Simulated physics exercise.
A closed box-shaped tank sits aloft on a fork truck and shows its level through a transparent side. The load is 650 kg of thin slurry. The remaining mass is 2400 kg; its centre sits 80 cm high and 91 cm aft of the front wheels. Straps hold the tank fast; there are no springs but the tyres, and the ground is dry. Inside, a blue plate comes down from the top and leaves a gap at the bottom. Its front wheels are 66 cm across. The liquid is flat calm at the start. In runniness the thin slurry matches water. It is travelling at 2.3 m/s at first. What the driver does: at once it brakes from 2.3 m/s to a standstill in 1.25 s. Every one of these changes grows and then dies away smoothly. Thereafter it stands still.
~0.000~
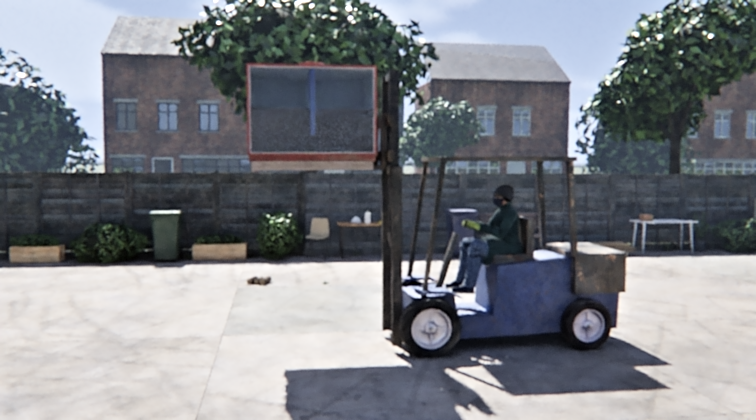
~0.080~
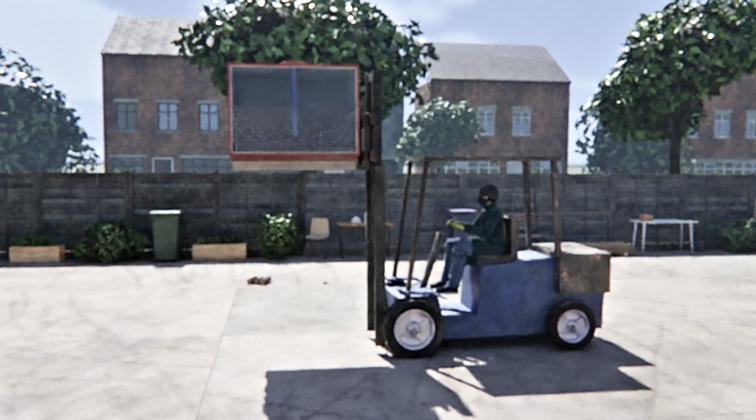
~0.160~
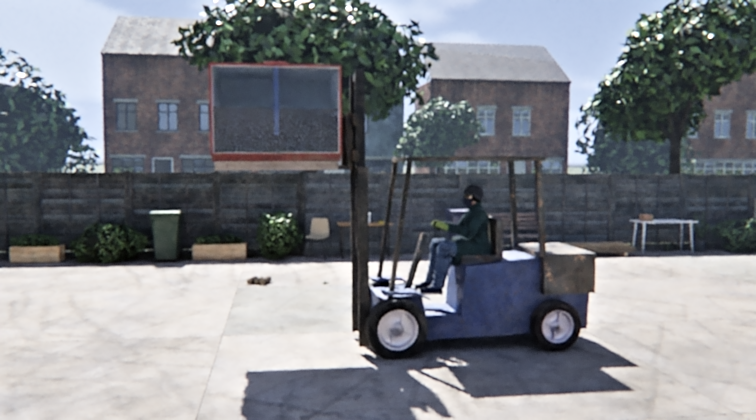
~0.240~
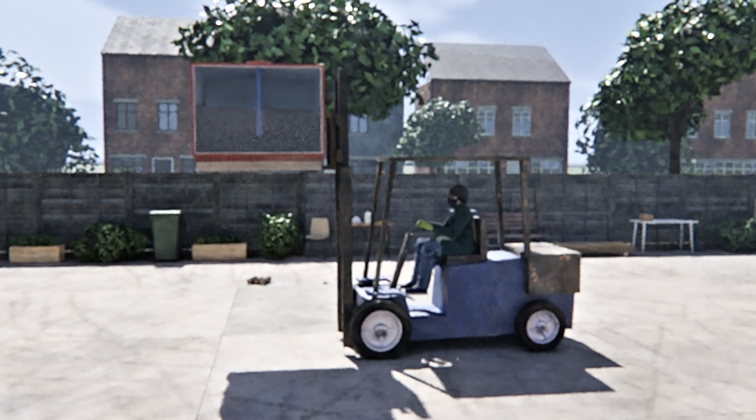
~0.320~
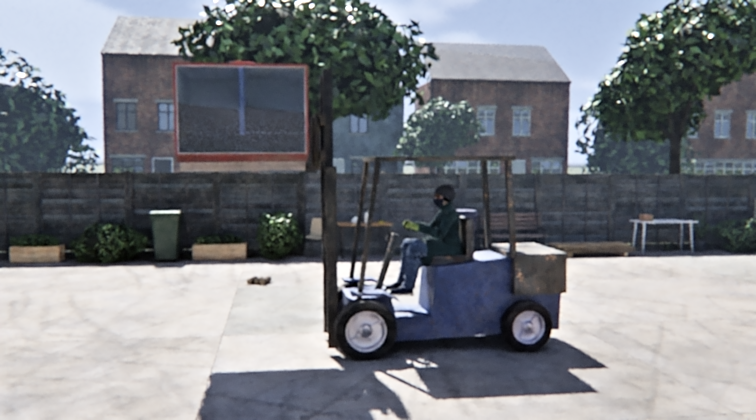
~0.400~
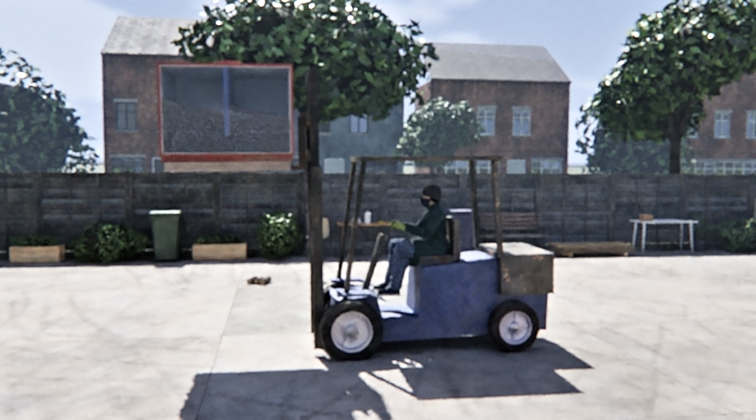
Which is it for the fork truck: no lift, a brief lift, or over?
By the end it is still grounded throughout.
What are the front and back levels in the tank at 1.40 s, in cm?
Around 50 cm toward the front, with 34 cm behind.
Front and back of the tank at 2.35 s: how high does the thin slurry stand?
Roughly 38 cm in front and 44 cm behind.
Then, 0.75 s in, the lean is 0°, wheels down; the liquid stands 27 cm at the back and 60 cm at the front.
Then, 1.40 s in, the lean is 0°, wheels down; the liquid stands 33 cm at the back and 50 cm at the front.
Then, 2.35 s in, the lean is 0°, wheels down; the liquid stands 44 cm at the back and 38 cm at the front.
Then, 4.24 s in, no wheel has left the ground; at worst the lighter axle bore 2 per cent of the weight.
